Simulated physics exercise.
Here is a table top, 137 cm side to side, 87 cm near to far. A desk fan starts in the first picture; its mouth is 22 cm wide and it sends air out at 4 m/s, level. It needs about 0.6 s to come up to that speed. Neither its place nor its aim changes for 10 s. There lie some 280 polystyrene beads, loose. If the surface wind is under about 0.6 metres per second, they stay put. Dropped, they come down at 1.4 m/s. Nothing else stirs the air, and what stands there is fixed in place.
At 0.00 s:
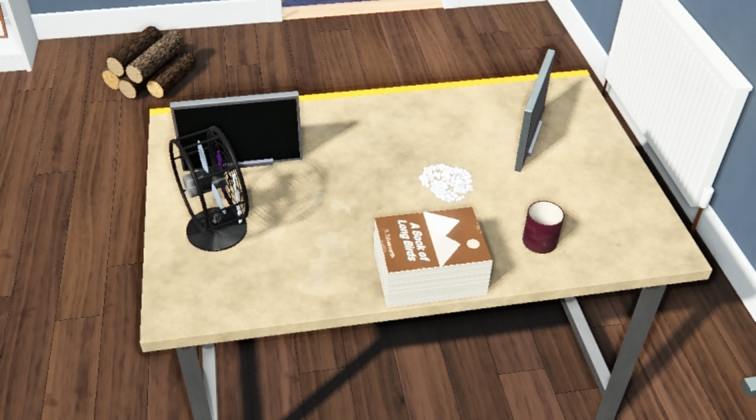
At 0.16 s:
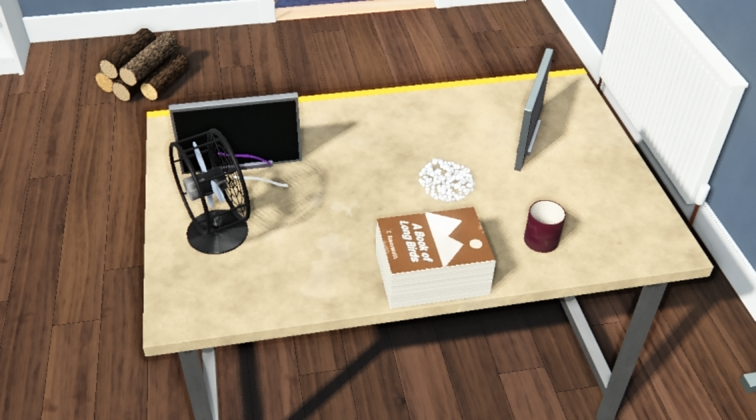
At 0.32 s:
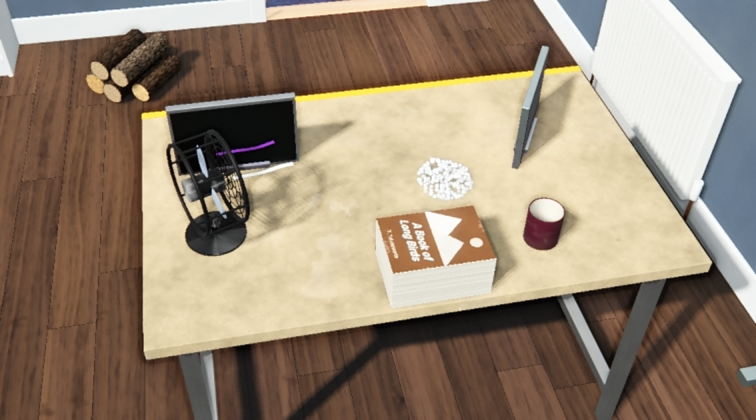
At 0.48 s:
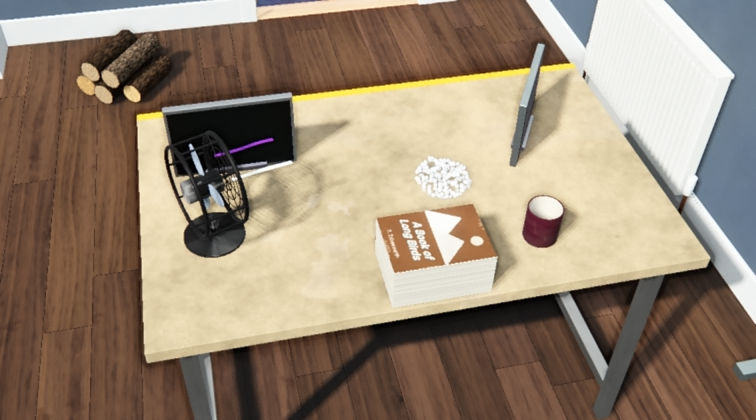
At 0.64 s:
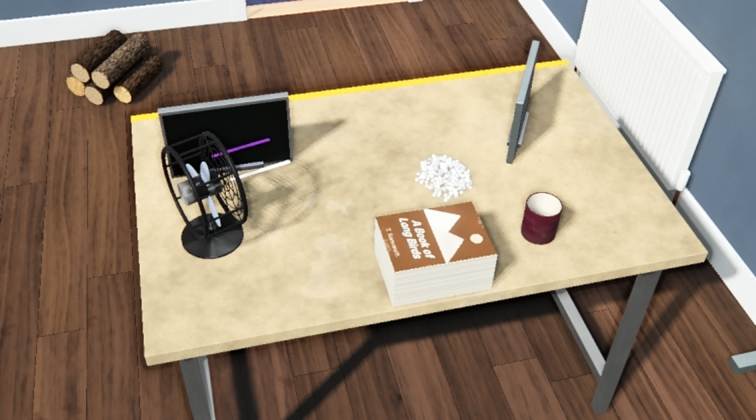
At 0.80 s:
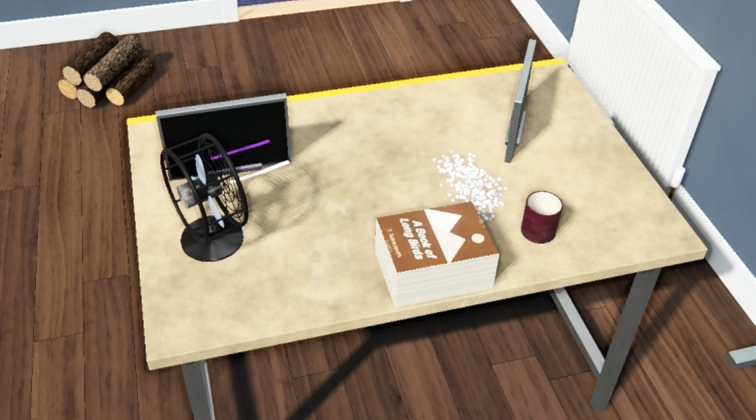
The clip shows a desk fan, laptops, a thick book and a mug on a table as the view shifts slightly; a pile of small white beads sits still, then spreads and slides rightward, away from the fan.
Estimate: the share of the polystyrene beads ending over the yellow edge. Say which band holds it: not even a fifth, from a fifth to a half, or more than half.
The fraction is smaller than a fifth.
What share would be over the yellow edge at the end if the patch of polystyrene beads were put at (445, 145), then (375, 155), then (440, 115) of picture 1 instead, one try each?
About 100, 80 and 100 in a hundred, in that order.
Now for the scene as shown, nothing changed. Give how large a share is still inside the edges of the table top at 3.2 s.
Near 40 percent remain.
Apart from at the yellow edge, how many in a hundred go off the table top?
60 %.
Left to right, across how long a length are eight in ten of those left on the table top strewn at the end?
The middle group spans some 10 cm.
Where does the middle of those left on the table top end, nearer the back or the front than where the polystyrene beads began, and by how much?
The middle ends up nearer the front end, around 25 cm off.
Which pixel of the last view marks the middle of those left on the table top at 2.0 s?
Around pixel (510, 238).
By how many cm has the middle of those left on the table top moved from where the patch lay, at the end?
Close to 30 cm.
After 2.0 s, 28 % are on the move or not yet settled, 2 % are over the yellow edge; the middle of those still in play is near (510, 238).
After 3.2 s, 23 % are on the move or not yet settled, 2 % are over the yellow edge; the middle of those still in play is near (510, 238).
After 5.5 s, 21 % are on the move or not yet settled, 2 % are over the yellow edge; the middle of those still in play is near (509, 239).
After 10.0 s, at the end, 2 % are over the yellow edge; the middle of those still in play is near (509, 239).
